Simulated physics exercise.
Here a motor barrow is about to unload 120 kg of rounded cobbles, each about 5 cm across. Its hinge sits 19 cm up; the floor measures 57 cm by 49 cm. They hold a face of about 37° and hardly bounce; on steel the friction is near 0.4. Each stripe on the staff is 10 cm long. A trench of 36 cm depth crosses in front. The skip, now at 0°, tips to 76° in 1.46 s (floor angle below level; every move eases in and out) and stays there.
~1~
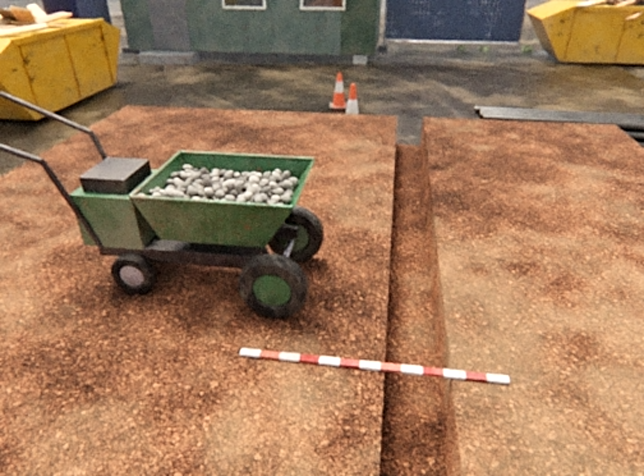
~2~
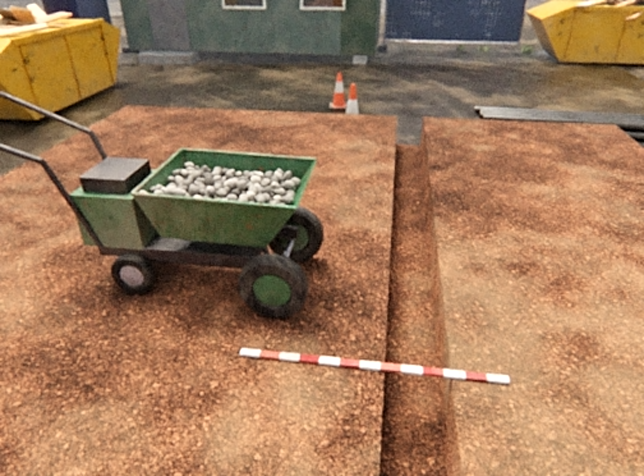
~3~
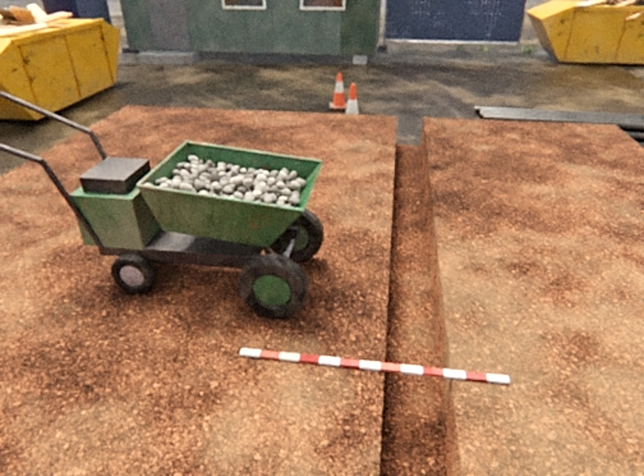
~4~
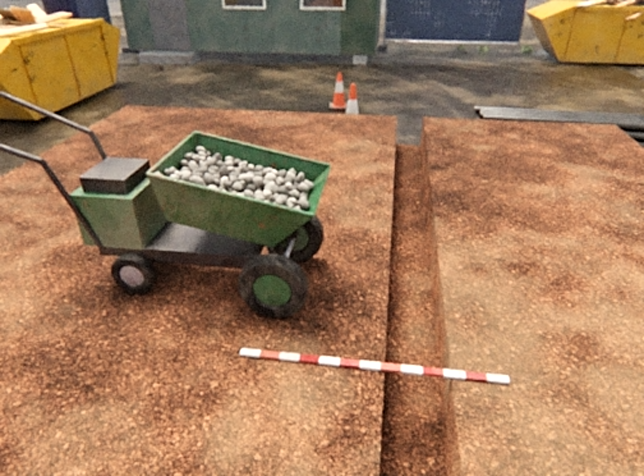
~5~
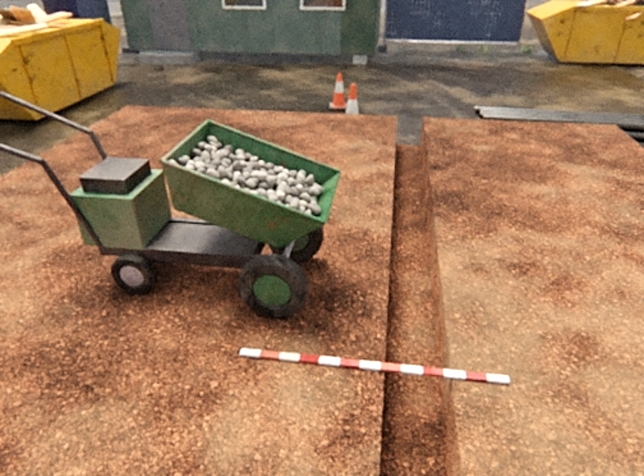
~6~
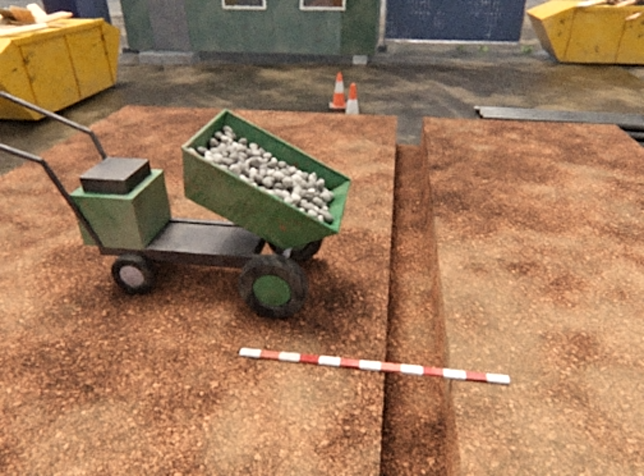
A green skip full of rounded grey stones sits level on a wheeled barrow, then begins to tilt, its rear end lifting slowly away from the handles. It keeps rising more steeply, its front edge dipping toward the trench on the right, while the barrow's wheels stay still and the stones remain inside.
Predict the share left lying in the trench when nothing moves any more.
About 99 per cent.
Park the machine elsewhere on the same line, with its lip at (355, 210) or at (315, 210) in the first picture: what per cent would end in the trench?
First some 45, then 90 per cent.
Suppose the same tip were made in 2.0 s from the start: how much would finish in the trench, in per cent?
It would be near 100 per cent.
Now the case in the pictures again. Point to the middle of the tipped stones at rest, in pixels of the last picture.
Near (411, 329).
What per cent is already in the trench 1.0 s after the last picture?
About 50 per cent by then.
Then, 0.5 s after the last picture the floor is at 64°, 100 % in the skip; the foremost stones are at (381, 256).
Then, 1.0 s after the last picture the floor is at 76°, 48 % in the skip, 3 % short of the trench, 49 % in the trench; the foremost stones are at (434, 327).
Then, 1.3 s after the last picture the floor is at 76°, 19 % in the skip, 4 % short of the trench, 77 % in the trench; the foremost stones are at (441, 337).
Then, 3.3 s after the last picture the floor is at 76°, 0 % in the skip, 1 % short of the trench, 99 % in the trench; the foremost stones are at (443, 322).
